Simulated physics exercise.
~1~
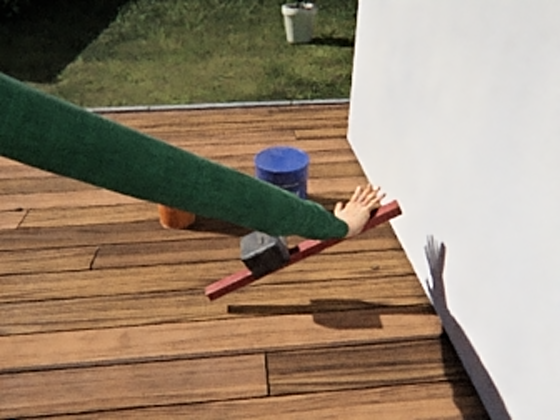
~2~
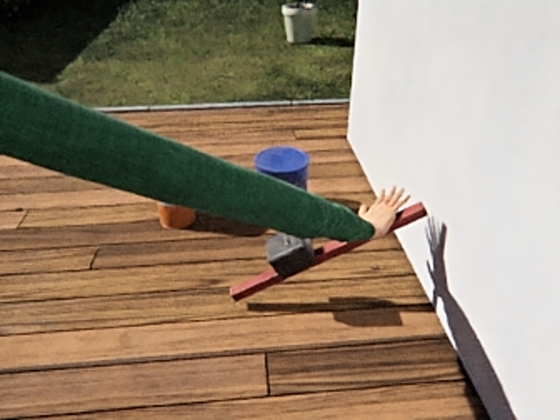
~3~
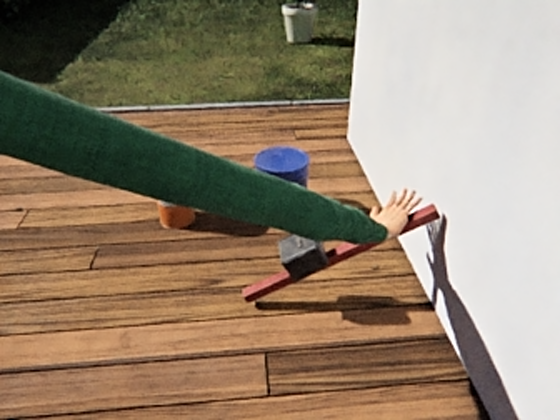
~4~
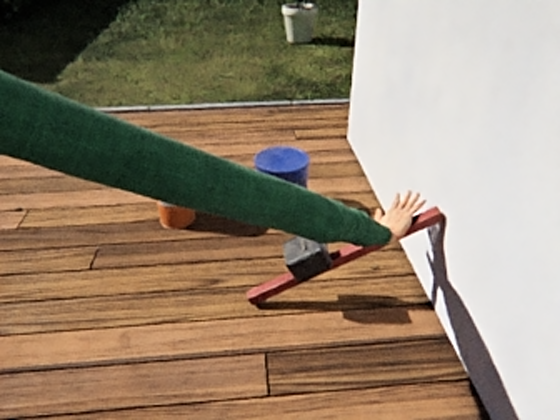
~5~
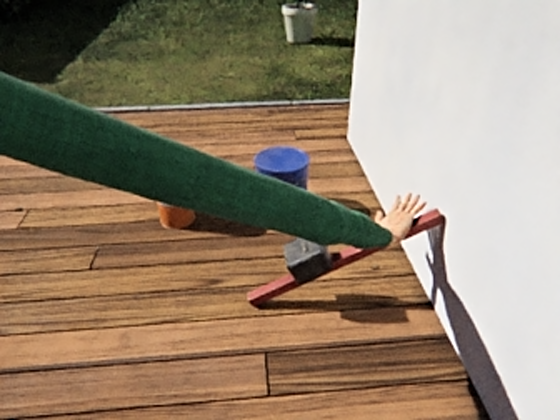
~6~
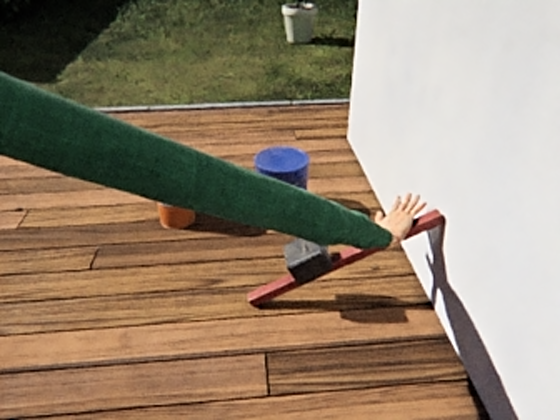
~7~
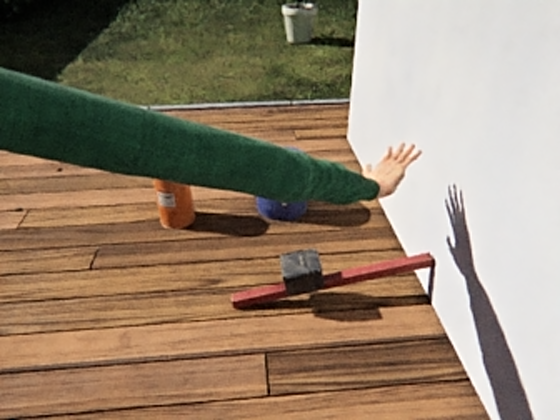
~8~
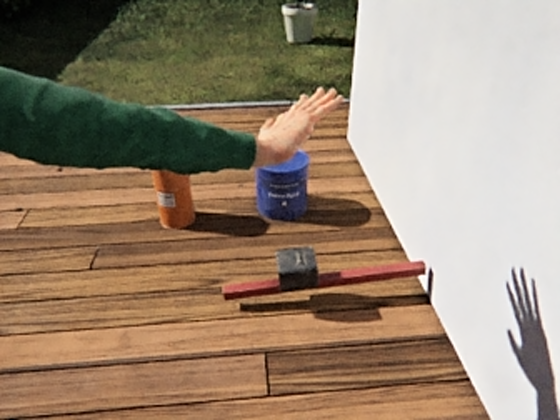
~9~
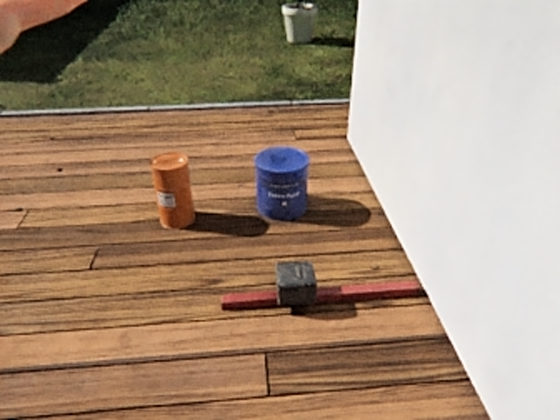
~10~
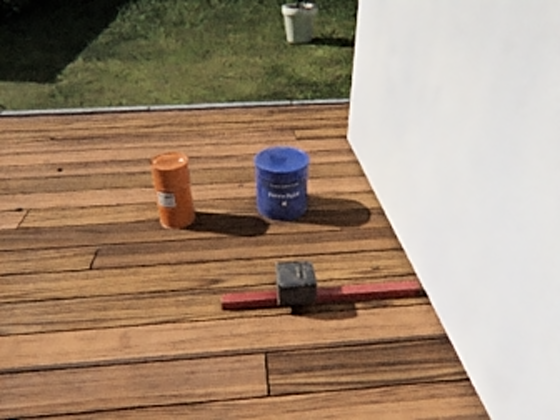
Green-sleeved arm leaning a red pole carrying a dark block against a white wall, then letting go, the pole sliding down flat.
